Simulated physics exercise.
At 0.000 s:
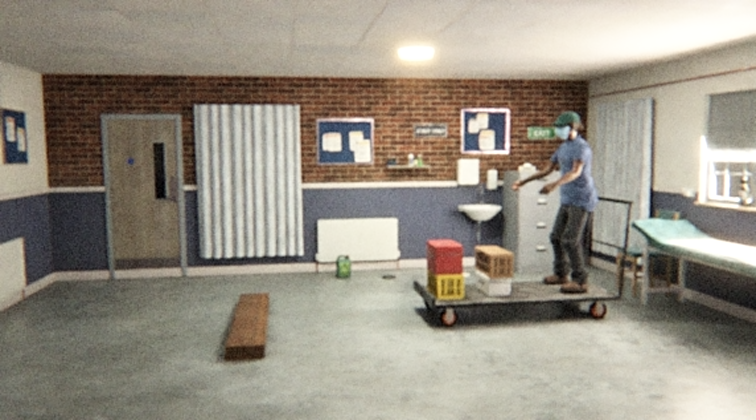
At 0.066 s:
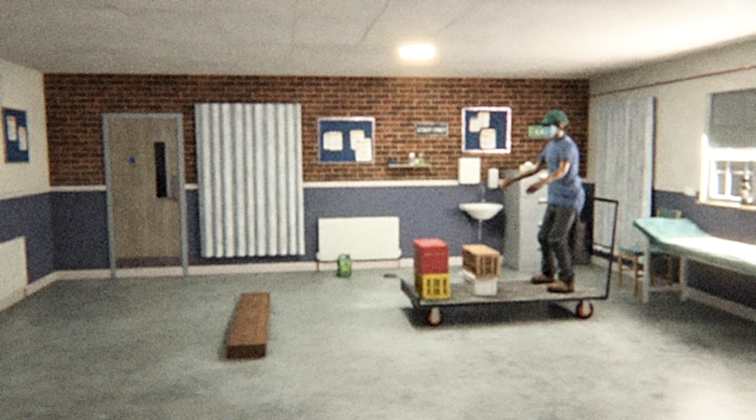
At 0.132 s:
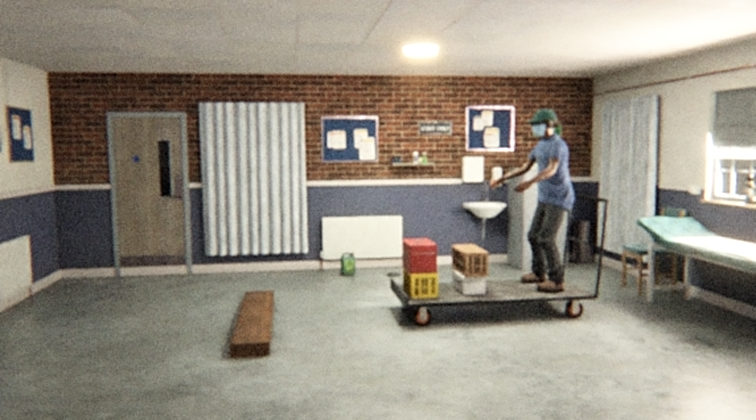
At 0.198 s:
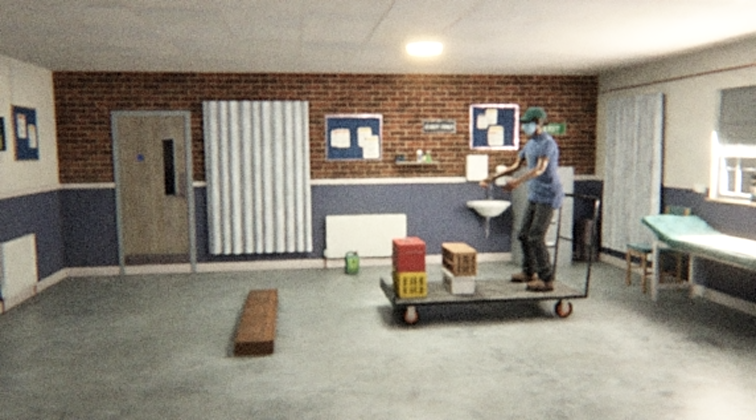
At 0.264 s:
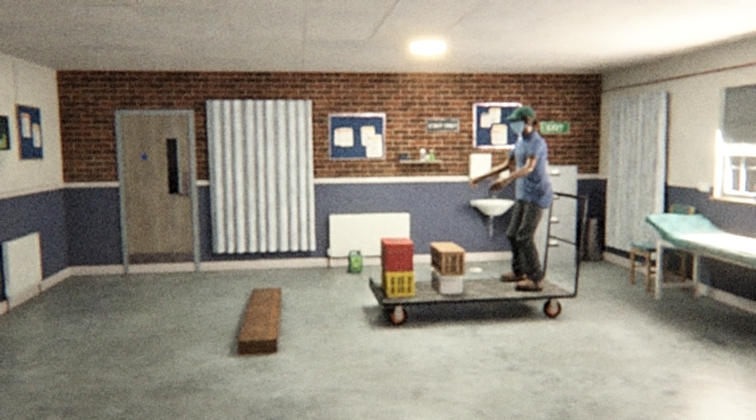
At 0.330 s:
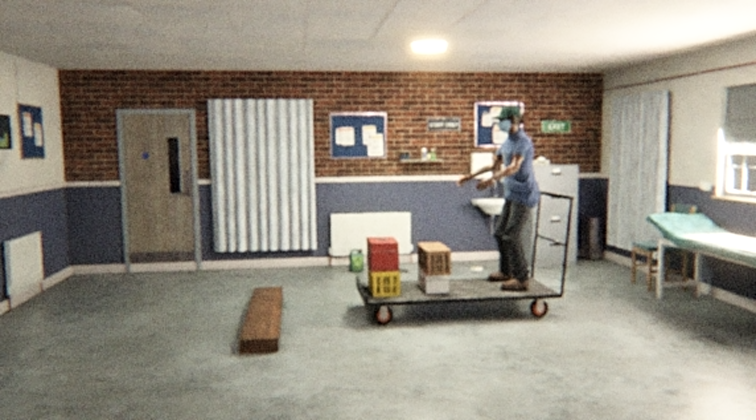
The video shows a person in a green cap and face mask standing with arms extended on a flat cart carrying red, yellow, brown and white crates, as it rolls steadily left across a room with a wooden beam on the floor.
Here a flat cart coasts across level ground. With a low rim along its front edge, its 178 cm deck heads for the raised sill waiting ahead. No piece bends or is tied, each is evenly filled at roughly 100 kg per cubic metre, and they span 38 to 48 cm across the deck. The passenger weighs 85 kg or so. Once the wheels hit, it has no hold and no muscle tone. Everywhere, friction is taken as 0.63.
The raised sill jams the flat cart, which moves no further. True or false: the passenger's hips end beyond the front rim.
False.
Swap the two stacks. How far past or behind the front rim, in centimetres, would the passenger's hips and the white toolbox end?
Swapped: Hips 30 cm behind; white 10 cm behind.
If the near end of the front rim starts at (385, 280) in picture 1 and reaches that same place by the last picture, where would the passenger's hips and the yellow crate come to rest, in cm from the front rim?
The hips would end 120 cm behind the front rim, and the yellow item 10 cm behind it.
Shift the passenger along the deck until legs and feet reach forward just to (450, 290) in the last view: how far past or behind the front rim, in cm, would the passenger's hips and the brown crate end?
You'd find the hips 70 cm past and the brown one 20 cm past the front rim.
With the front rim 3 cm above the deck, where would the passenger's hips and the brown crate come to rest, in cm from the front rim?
Hips 50 behind, brown 30 behind.
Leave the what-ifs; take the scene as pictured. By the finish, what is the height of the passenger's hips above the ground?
They finish some 65 cm off the ground.
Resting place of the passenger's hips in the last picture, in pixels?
Roughly pixel (330, 247).
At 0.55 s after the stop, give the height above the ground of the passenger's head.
Height: Approx. 90 cm above ground.
After 0.71 s the deck stops.
After 1.26 s the passenger's hips are 66 cm behind the rim, near (342, 245) in the last picture's view.
After 1.71 s the passenger's hips are 56 cm behind the rim, near (330, 246) in the last picture's view.
At rest, 2.5 s, past the rim, red toolbox; behind it, white toolbox, yellow crate, brown crate and the passenger's hips.
